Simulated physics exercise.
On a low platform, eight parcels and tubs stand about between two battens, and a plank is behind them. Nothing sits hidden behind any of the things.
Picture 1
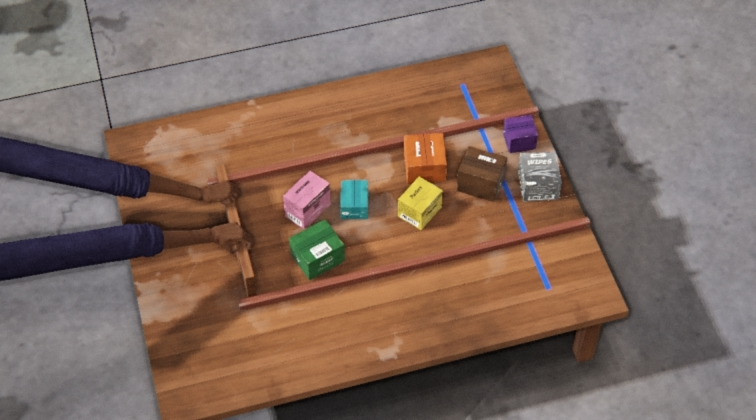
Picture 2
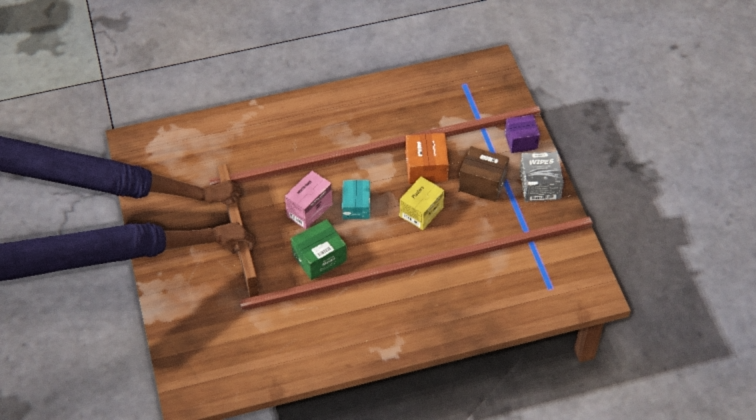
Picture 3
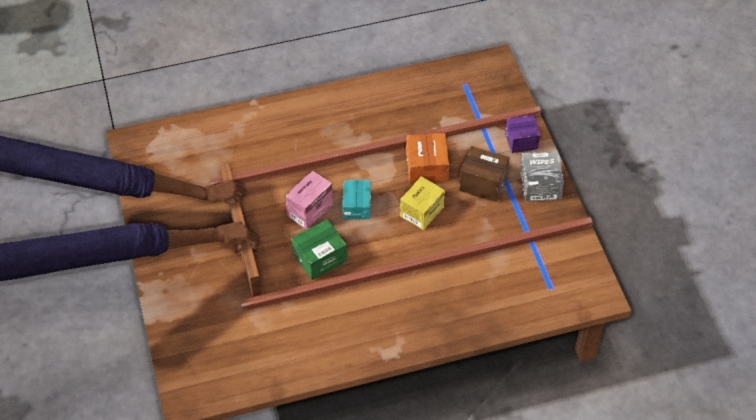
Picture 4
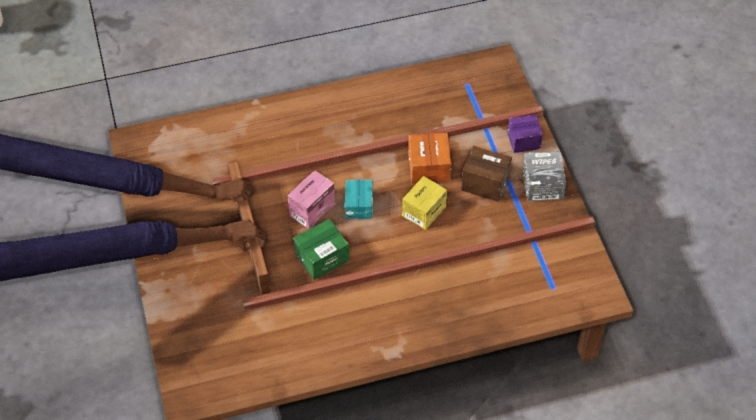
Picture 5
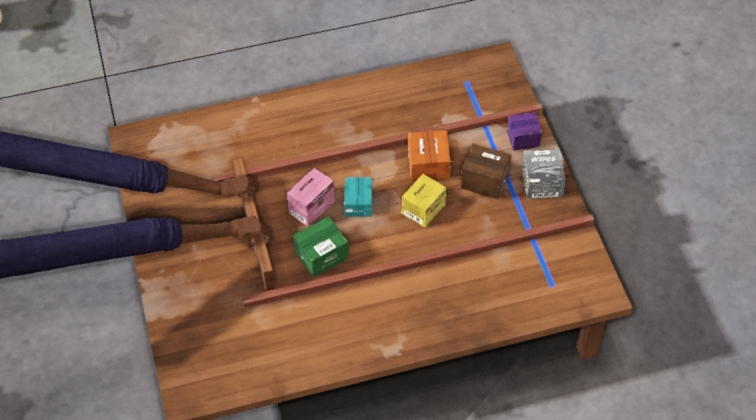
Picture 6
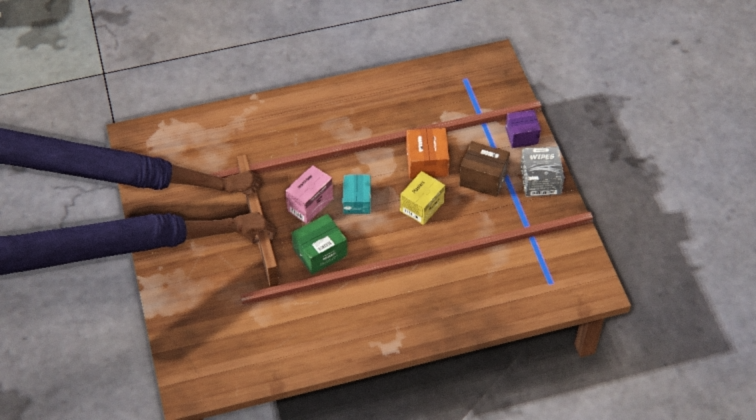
The clip opens on a low wooden table where eight colourful boxes sit between two reddish battens, some near a blue tape line, while two dark-sleeved arms hold a plank at the left. The hands slide the plank a short way right, narrowing the gap, while the boxes stay put.
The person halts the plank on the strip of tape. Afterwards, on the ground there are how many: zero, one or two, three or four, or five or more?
On the ground there are three or four.
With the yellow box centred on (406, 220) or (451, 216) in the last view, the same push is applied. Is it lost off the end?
In that order, it is not pushed off; is not pushed off.
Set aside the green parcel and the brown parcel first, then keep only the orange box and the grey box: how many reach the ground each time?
First 1, then 1.
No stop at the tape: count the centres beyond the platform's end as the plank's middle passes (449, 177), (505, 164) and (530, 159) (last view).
Respectively, 0, 3 and 5.
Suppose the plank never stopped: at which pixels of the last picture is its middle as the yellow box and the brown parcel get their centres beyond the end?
At (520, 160) for the yellow box; at (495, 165) for the brown parcel.
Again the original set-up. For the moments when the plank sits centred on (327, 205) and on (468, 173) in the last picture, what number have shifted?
I count 3 first and 8 after.
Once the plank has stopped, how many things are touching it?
So the total is 3.
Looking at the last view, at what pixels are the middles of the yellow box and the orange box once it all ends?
They finish at roughly (557, 170) and (532, 120) respectively.
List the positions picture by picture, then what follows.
Purple box (520, 134); grey box (539, 177); brown parcel (482, 174); plank (236, 231); tape (503, 181), in the first picture.
Grey box (541, 177); plank (238, 231), in the second picture.
Brown parcel (484, 174); turquoise parcel (357, 200), in the third picture.
Purple box (525, 134); green parcel (322, 249), in the fourth picture.
Grey box (543, 174); orange box (429, 156), in the fifth picture.
Purple box (523, 129); grey box (542, 172); brown parcel (484, 169); plank (258, 221); tape (506, 176), in the sixth picture.
A little later, none off yet; purple box at rest near (523, 129); grey box at rest near (542, 172); brown parcel at rest near (484, 169).
Next, none off yet; purple box at rest near (523, 129); grey box at rest near (542, 172); brown parcel shifted a little near (496, 164).
When it is over, the number that fall off is three or four; down, brown parcel, grey box and purple box.
